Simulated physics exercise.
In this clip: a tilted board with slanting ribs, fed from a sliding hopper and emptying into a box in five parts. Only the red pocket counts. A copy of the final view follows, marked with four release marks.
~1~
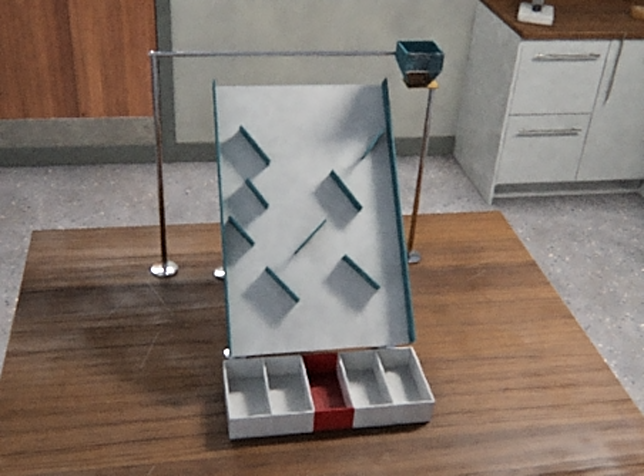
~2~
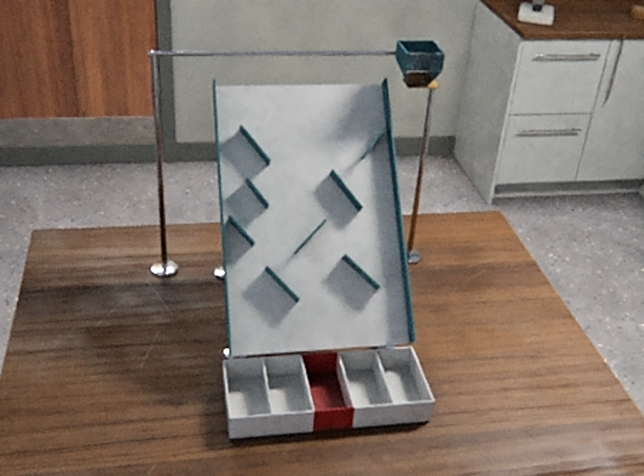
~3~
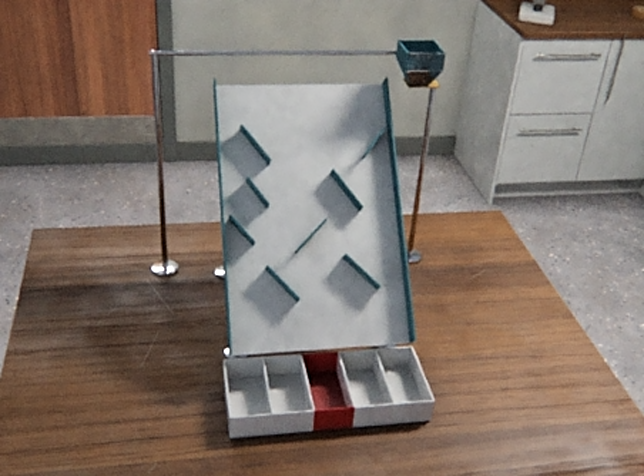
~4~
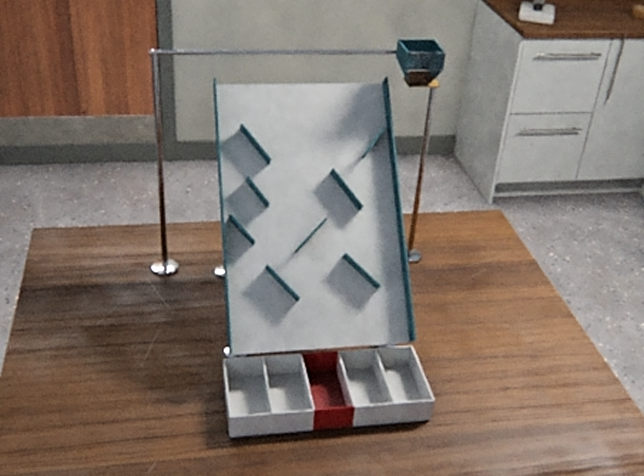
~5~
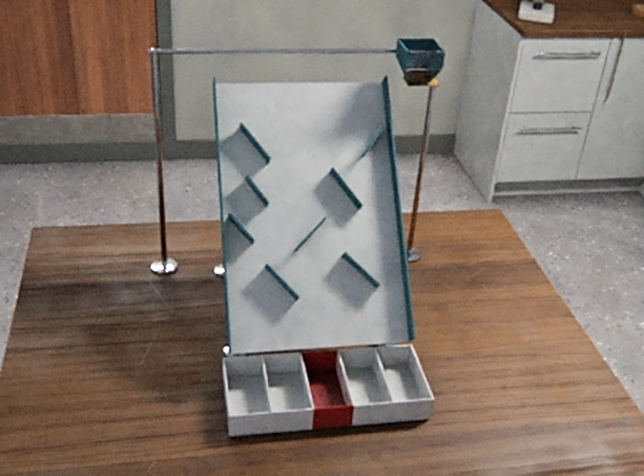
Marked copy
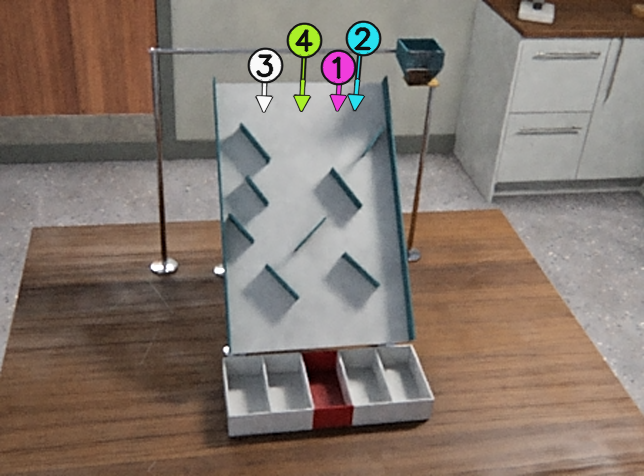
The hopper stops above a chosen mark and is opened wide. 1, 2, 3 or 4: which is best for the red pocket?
Go for 3.
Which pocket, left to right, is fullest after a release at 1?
The fifth.
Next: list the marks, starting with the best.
3, 4, 1, 2.
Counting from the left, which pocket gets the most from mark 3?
It is the third one.
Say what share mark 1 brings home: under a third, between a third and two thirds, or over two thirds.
Under a third.
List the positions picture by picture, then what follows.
Hopper near (417, 76), allspice berries, door shut, in the first picture.
Ribs (241, 125) to (271, 161), (365, 155) to (384, 128), (247, 178) to (269, 205), in the second picture.
Ribs (333, 169) to (363, 207), (230, 215) to (255, 243), (297, 250) to (326, 219), in the third picture.
Ribs (267, 265) to (300, 299), (345, 253) to (381, 286), in the fourth picture.
Red pocket near (333, 416), number 3 of 5 from the left, in the fifth picture.
On the marked copy, mark 1 meets the board at (337, 105); mark 2 meets the board at (355, 104); mark 3 meets the board at (263, 106); mark 4 meets the board at (301, 105).
With 1, a small share in the red pocket, the bulk in other pockets.
With 2, none at all in the red pocket, the whole lot in other pockets.
With 3, the bulk in the red pocket, close to a quarter in other pockets.
With 4, close to two thirds in the red pocket, close to a third in other pockets.
